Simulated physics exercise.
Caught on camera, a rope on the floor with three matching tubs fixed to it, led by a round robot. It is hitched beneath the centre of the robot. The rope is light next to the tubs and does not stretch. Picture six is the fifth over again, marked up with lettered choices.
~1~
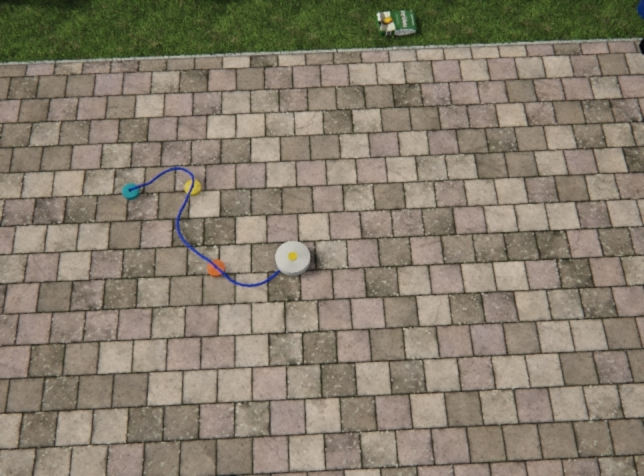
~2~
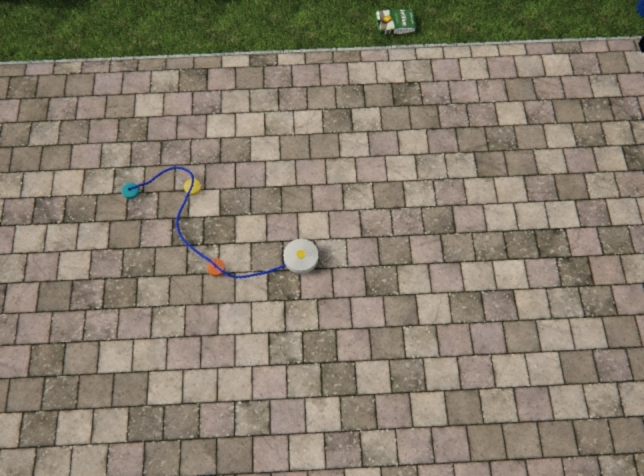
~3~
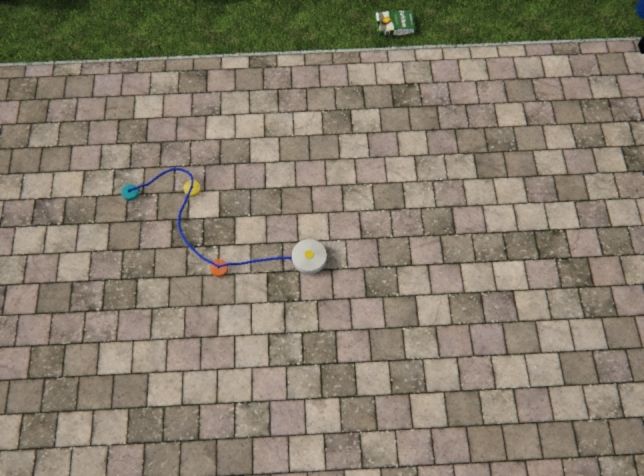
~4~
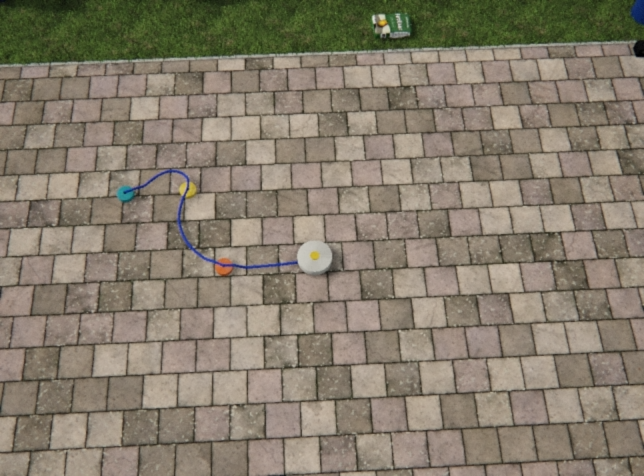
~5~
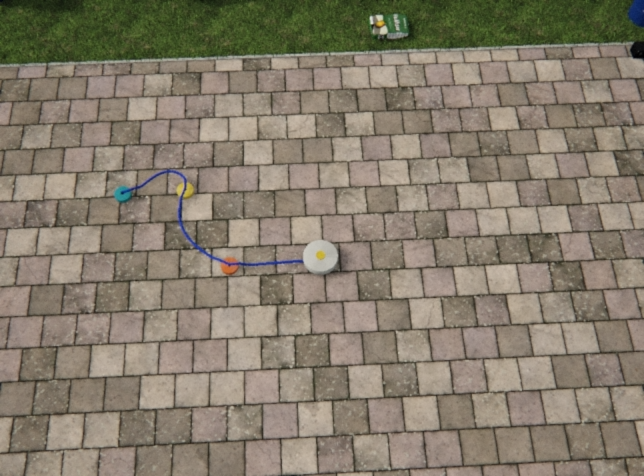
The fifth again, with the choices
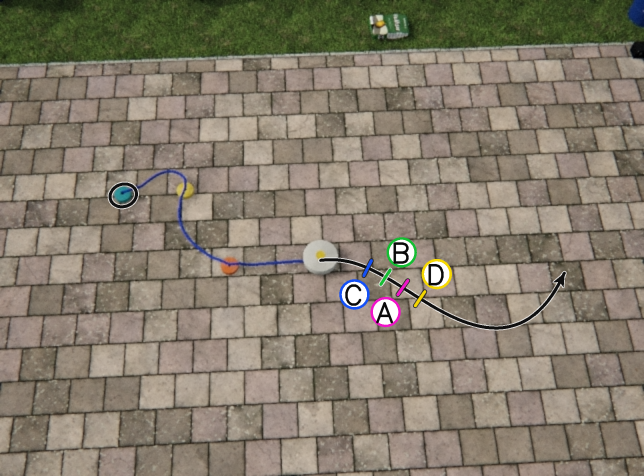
A round robot moved a short way right across the paving, drawing its slack blue line straighter, and then the orange tub shifted right after it while the yellow and turquoise tubs barely moved.
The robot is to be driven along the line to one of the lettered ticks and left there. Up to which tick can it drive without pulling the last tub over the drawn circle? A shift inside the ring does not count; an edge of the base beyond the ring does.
As far as tick B.
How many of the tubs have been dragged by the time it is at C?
Two.
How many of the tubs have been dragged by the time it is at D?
By then, three.
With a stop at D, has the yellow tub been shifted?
By then, yes.
On the copy, A at (403, 288); B at (386, 277); C at (368, 268); D at (420, 299); the ring at (123, 195); the route from (320, 260) via (451, 316) to (564, 273).
On B. First, robot (345, 258); turquoise tub (123, 194); yellow tub (185, 190); orange tub (254, 260).
Then, robot (368, 266); turquoise tub (123, 194); yellow tub (191, 195); orange tub (280, 247).
Finally, robot (386, 275); turquoise tub (123, 194); yellow tub (205, 202); orange tub (300, 247); the ringed tub at the far end is still in its ring.
By contrast, A drags the last tub to (135, 196); C is safe but short; D drags the last tub to (152, 200).
